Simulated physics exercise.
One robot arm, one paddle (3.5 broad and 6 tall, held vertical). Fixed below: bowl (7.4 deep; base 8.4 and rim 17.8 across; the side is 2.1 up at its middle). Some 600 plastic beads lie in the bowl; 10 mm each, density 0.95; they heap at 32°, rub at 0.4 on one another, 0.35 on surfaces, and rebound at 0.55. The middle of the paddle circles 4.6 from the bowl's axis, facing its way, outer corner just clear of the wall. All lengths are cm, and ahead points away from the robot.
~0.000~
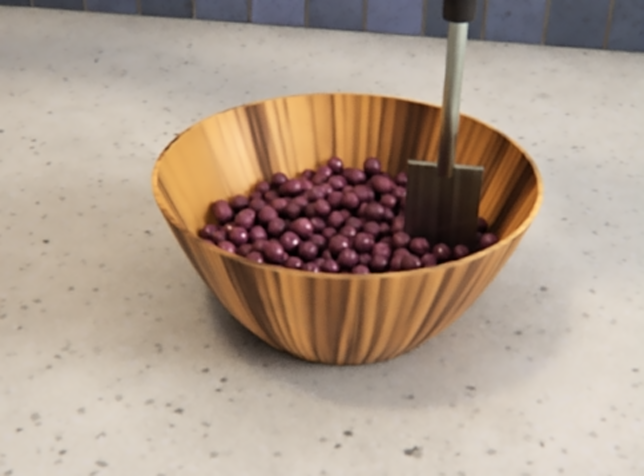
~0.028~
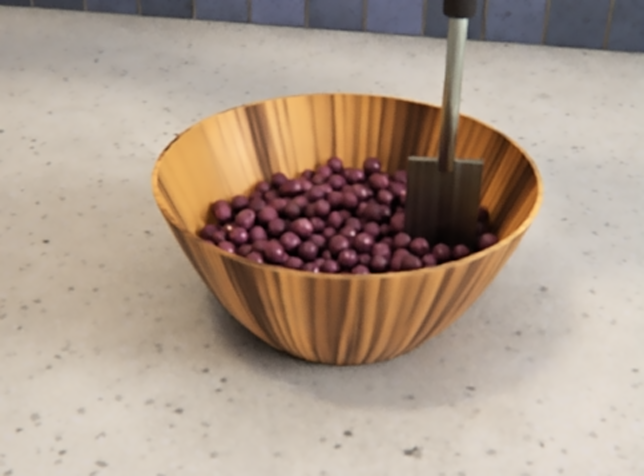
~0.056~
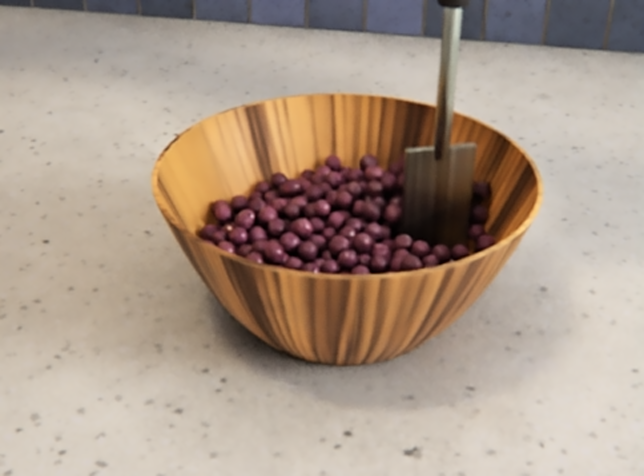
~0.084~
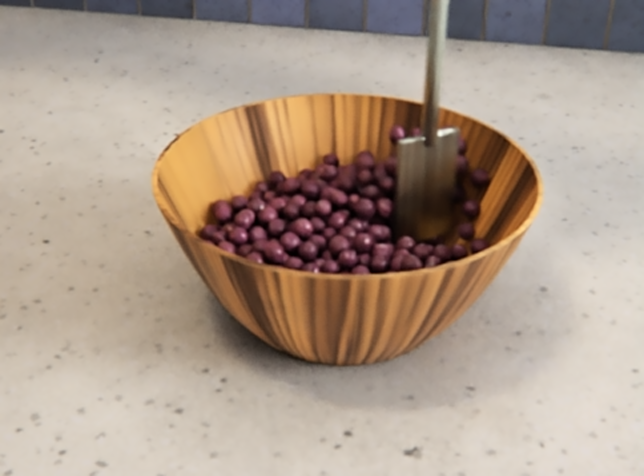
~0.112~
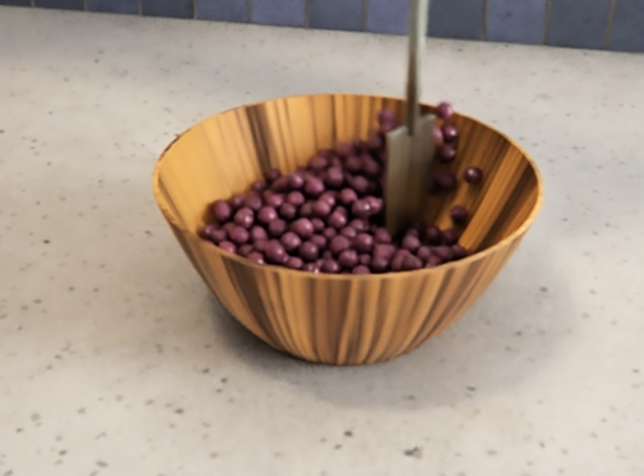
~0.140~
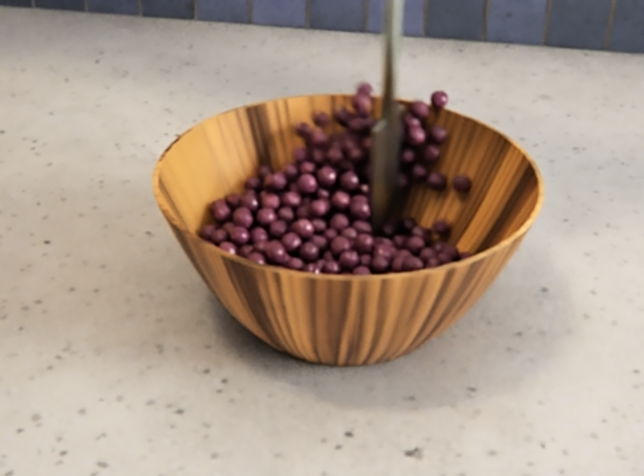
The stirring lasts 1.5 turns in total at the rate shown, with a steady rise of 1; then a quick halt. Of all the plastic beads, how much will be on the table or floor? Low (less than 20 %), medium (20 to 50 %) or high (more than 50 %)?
Answer: Low; less than 20 % of the plastic beads finish on the table or floor.
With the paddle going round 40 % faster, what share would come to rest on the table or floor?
It would be near 25 per cent.
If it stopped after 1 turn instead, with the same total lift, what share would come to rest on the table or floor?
In that case some 5 per cent.
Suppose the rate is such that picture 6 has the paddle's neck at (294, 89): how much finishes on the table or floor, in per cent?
Some 35 per cent.
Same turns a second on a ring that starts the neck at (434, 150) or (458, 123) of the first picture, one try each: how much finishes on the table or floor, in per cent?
About 10 and 10 per cent.
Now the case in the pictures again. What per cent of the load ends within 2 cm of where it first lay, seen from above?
Some 25 per cent.
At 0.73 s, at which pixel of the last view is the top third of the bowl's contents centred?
At about (348, 164).
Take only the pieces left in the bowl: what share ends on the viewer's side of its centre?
Some 55 per cent.
By 0.44 s, 255° round, highest piece 10 above the table; 568 in the bowl, 18 on the table or floor, 10 in flight or on the tool.
By 0.73 s, 77° round, highest piece 9 above the table; 539 in the bowl, 51 on the table or floor, 6 in flight or on the tool.
By 1.08 s, 180° round, highest piece 7 above the table; 532 in the bowl, 64 on the table or floor.
By 1.78 s, 180° round, highest piece 7 above the table; 532 in the bowl, 64 on the table or floor.
Final count, 532 in the bowl, 64 on the table or floor. That is 11 % on the table or floor.
